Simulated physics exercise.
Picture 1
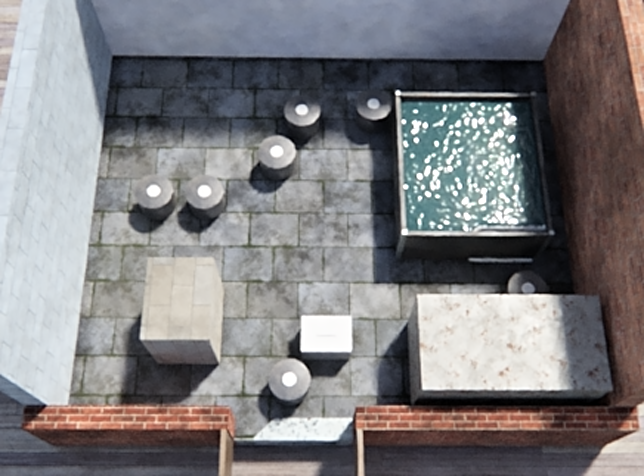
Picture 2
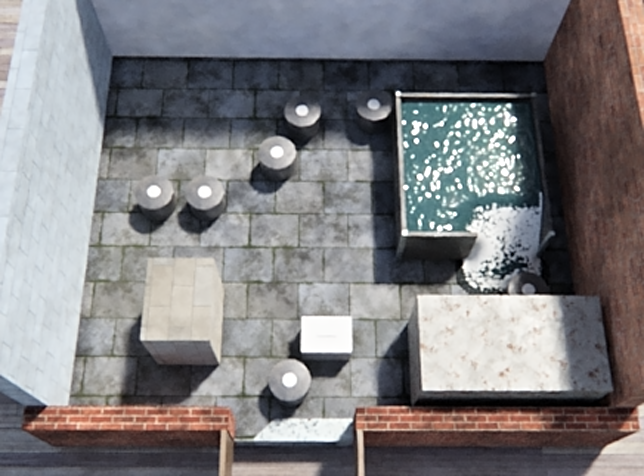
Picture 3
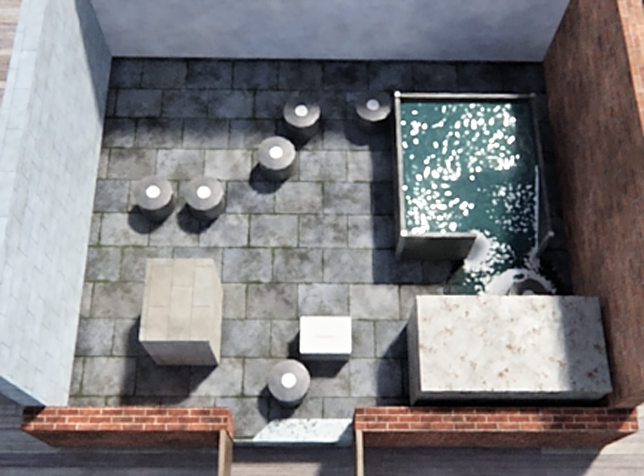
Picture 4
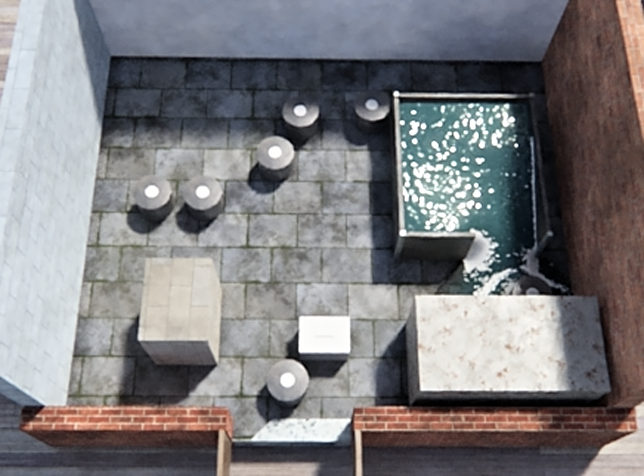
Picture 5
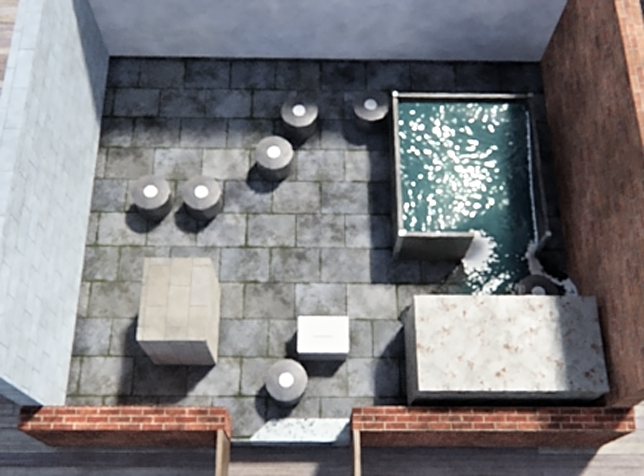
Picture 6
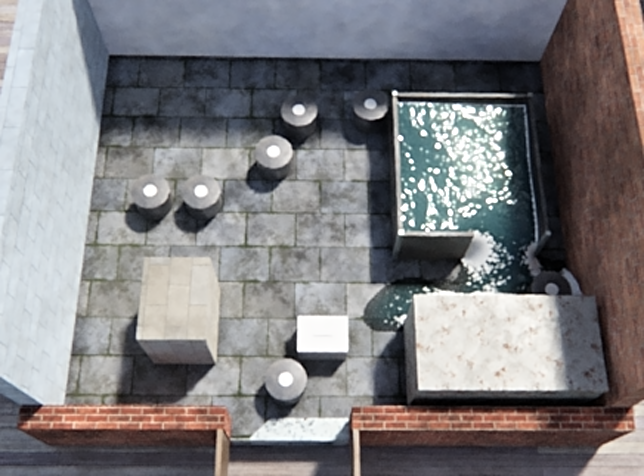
In a paved courtyard walled by brick and pale panels, a square tank of green water stands at the right among round grey tubs and blocky chests. The tank's near right corner opens and water pours out around the nearby tub, which shifts slightly right as water spreads left behind the large chest.
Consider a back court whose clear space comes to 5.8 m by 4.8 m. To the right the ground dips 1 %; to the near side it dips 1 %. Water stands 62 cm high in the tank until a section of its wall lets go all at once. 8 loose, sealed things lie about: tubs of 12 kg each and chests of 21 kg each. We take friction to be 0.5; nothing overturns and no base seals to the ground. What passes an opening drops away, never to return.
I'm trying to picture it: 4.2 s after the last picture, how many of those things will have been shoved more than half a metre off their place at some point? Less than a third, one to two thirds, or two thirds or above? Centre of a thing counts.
Most likely the fraction ends up short of a third, I'd say.
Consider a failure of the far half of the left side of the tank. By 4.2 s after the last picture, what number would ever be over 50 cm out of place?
Then 5 of them would.
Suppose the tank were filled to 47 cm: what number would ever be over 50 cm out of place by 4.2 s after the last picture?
In that case 1 of them.
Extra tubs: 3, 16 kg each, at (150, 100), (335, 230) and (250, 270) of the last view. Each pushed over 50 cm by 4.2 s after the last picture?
Below, below, above.
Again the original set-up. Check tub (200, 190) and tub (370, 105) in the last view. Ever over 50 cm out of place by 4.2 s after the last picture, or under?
Taking them in turn: The first is above the mark and the second is below the mark.
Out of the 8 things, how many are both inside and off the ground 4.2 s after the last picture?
Answer: 1.
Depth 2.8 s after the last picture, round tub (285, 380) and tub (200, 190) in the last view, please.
First about 5 cm, second about 5 cm.
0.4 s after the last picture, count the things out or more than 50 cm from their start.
0 of them.
Then, 0.4 s after the last picture 0 of 8 are over 50 cm from their spots; 1 afloat.
Then, 1.5 s after the last picture 1 of 8 are over 50 cm from their spots; 1 afloat.
Then, 2.8 s after the last picture 1 of 8 are over 50 cm from their spots; 1 afloat.
Then, 4.2 s after the last picture 2 of 8 are over 50 cm from their spots, and 2 have been at some point; 1 afloat.
